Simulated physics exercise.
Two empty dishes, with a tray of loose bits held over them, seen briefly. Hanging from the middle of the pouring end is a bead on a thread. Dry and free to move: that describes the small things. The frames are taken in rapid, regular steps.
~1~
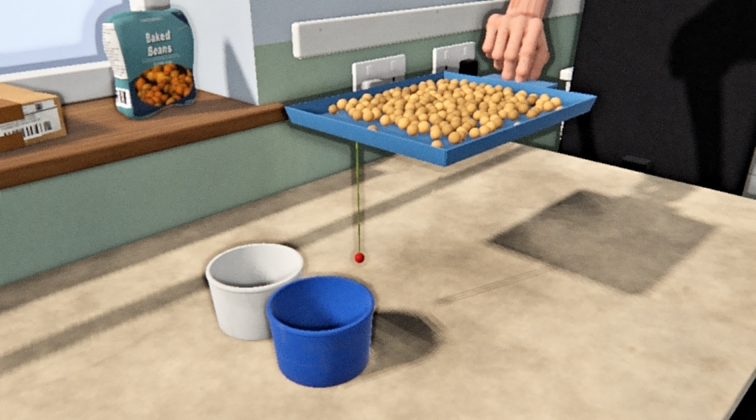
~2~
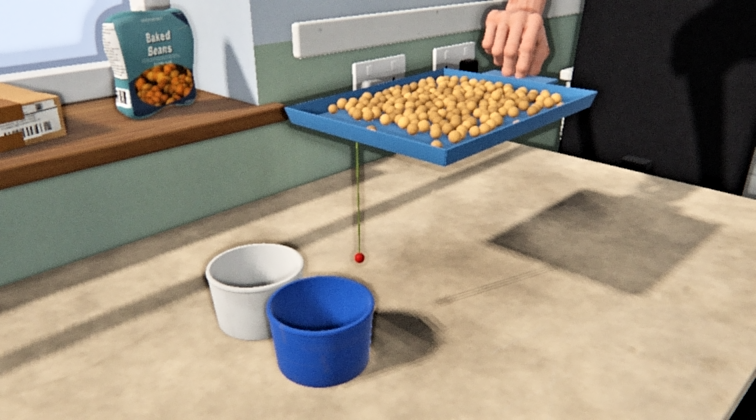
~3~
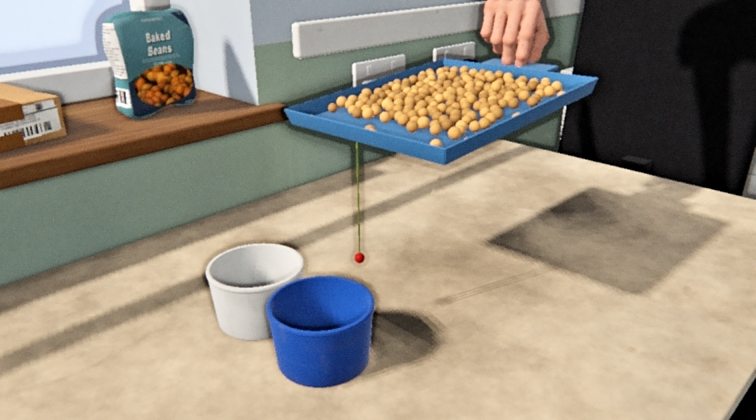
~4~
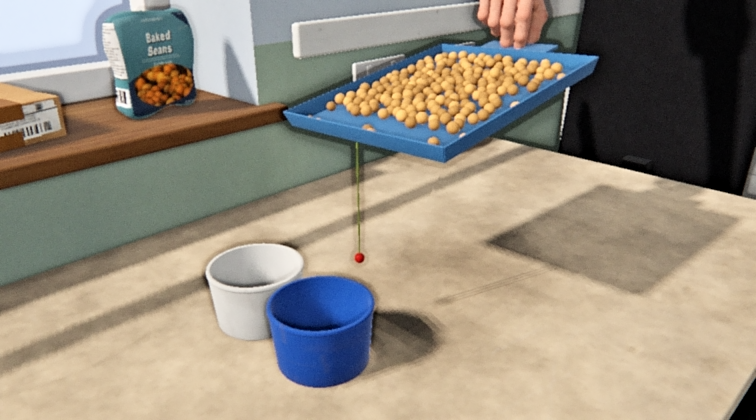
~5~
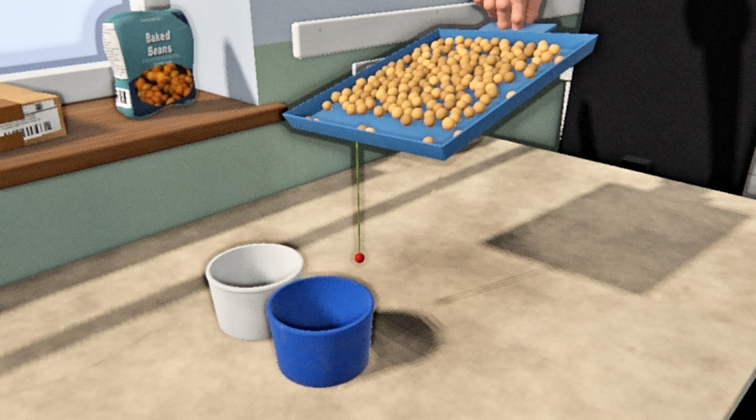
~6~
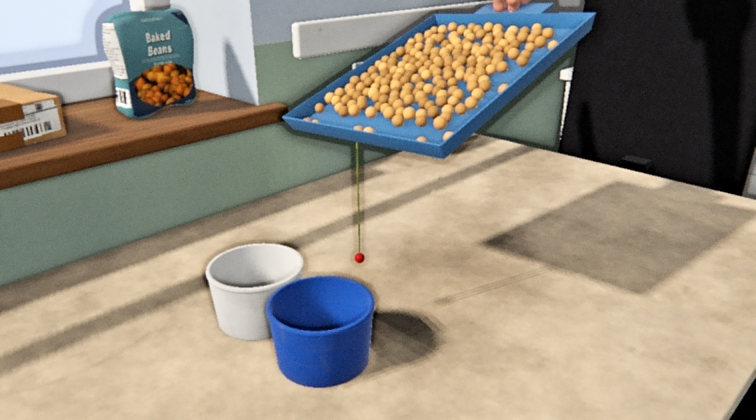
On a kitchen counter, a hand raising the back of a blue tray, round wooden beads shifting above white and blue dishes.
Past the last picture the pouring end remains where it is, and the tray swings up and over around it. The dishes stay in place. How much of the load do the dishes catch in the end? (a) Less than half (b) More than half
(b) More than half.
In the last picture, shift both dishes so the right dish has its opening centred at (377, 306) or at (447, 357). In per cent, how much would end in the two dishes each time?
Close to 60 in a hundred, then close to 20 in a hundred.
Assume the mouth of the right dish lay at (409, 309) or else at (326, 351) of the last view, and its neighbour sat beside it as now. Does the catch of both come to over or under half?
Try 1: A lesser share; try 2: A lesser share.
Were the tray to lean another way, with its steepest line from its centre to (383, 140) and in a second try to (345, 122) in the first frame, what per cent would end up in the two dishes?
Lab note: Try one about 50 %, try two 40 %.
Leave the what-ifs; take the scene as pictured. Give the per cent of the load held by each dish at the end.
Left dish around 50 percent; right dish around 30 percent.
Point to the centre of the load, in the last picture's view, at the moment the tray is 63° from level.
The load is centred around (322, 130).
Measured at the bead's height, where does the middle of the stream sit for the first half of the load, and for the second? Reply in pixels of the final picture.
I'd say close to (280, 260) at first and close to (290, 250) later on.
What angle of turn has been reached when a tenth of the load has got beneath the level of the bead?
That happens at close to 60 degrees.
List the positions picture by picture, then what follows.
In the first picture, corners of the pouring end at (291, 107) and (445, 148), level; middle of the load at (448, 106), round wooden beads; left dish at (218, 304); right dish at (282, 347); bead on its thread at (360, 258).
In the second picture, corners of the pouring end at (291, 107) and (445, 147), level; middle of the load at (448, 103).
In the third picture, corners of the pouring end at (290, 109) and (444, 146), tipped barely, lowest at the left corner; middle of the load at (448, 97).
In the fourth picture, corners of the pouring end at (290, 111) and (443, 145), tipped a little, lowest at the left corner; middle of the load at (446, 86).
In the fifth picture, corners of the pouring end at (289, 113) and (441, 143), tipped a little, lowest at the left corner; middle of the load at (442, 77), a small part on the move.
In the sixth picture, corners of the pouring end at (288, 115) and (439, 142), tipped clearly, lowest at the left corner; middle of the load at (435, 70), nearly all on the move; left dish at (218, 304); right dish at (282, 347).
Soon after the last picture, tray tipped steeply; about two thirds on the tray; a small part in the right dish; a small part in the left dish; a stray few outside both; about a quarter in the air.
A little later, tray tipped past a quarter turn; a stray few on the tray; about a quarter in the right dish; about half in the left dish; about a quarter outside both; a small part in the air.
Later still, tray tipped past a quarter turn; about a quarter in the right dish; about half in the left dish; about a quarter outside both.
By the end, tray tipped past a quarter turn; about a quarter in the right dish; about half in the left dish; about a quarter outside both.
